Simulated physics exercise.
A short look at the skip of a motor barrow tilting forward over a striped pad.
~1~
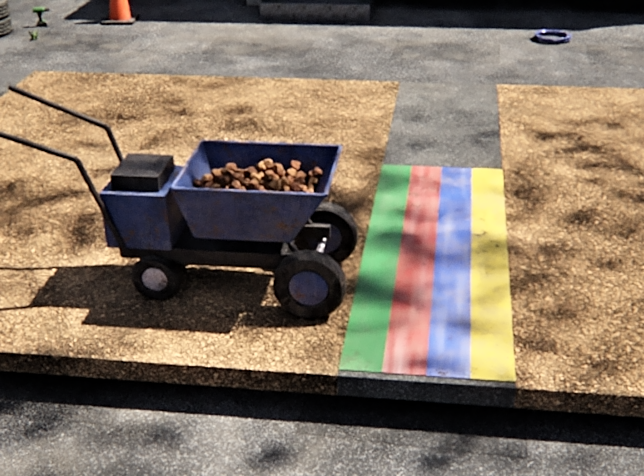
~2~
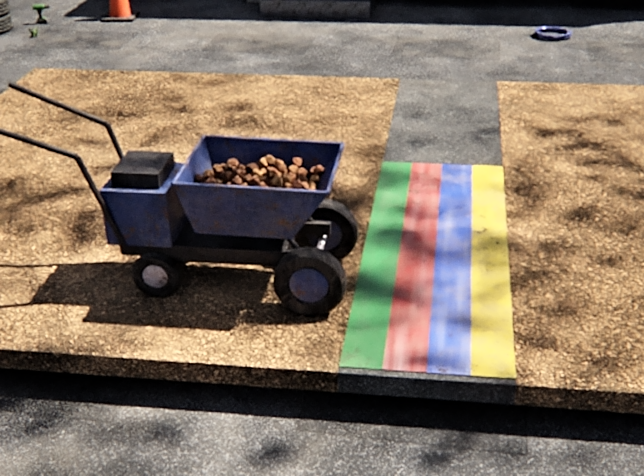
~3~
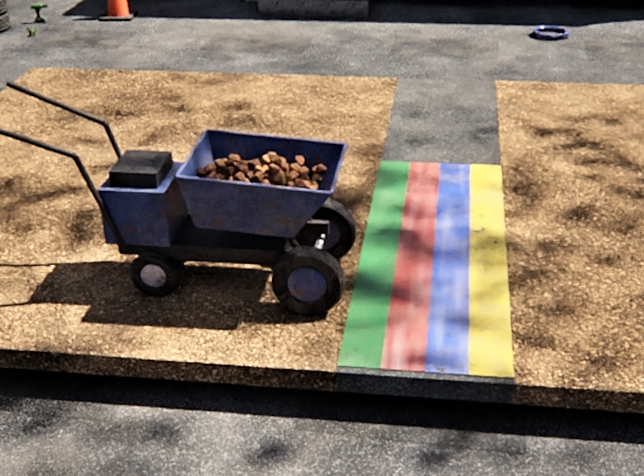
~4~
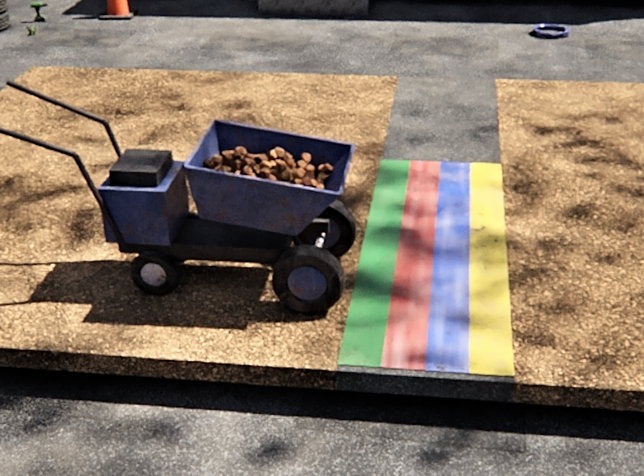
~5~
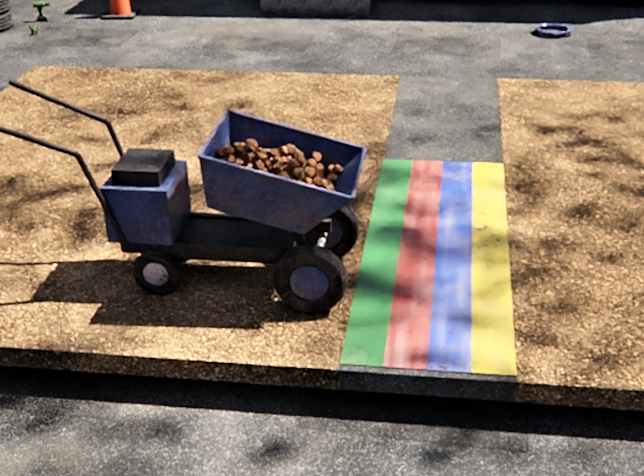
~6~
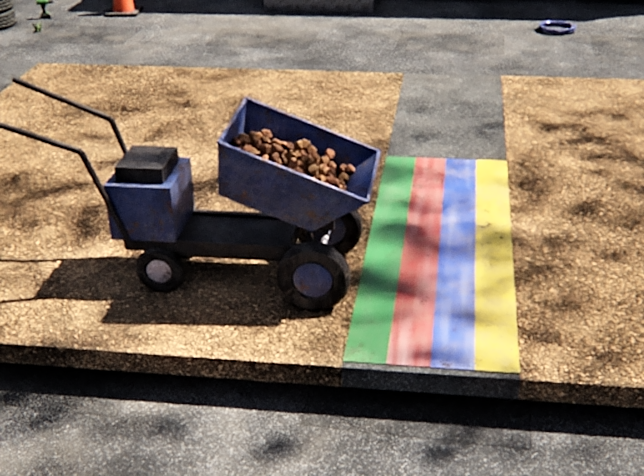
Beside a striped pad, a motor barrow's blue skip of brown clods gradually tilts right.
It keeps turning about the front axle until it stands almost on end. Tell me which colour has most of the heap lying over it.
Most of the heap lies over blue.
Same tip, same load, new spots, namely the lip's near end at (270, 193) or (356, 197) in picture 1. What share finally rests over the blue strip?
About 10 %, then 30 %.
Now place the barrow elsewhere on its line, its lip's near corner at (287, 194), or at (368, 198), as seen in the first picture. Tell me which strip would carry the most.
That red strip at the first place, then the yellow strip at the second.
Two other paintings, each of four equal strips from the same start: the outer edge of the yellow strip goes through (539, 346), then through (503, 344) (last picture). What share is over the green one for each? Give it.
Near 0 in a hundred and near 0 in a hundred.
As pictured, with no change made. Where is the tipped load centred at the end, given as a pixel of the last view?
Around (457, 279).
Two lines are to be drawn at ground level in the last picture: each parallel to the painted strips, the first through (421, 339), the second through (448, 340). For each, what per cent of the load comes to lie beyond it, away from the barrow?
In turn 70 and 50 in a hundred.
Soon after the last picture, skip tipped steeply; all in the skip.
A little later, skip tipped right over; most in the skip; a stray few over the red strip; about a quarter over the blue strip; a stray few over the yellow strip; a stray few falling.
Later still, skip tipped right over; about a quarter in the skip; a small part over the red strip; about a third over the blue strip; about a quarter over the yellow strip; a small part off the paint.
At rest, skip tipped right over; about a quarter in the skip; none over the green strip; about a quarter over the red strip; about a third over the blue strip; about a quarter over the yellow strip; a small part off the paint.
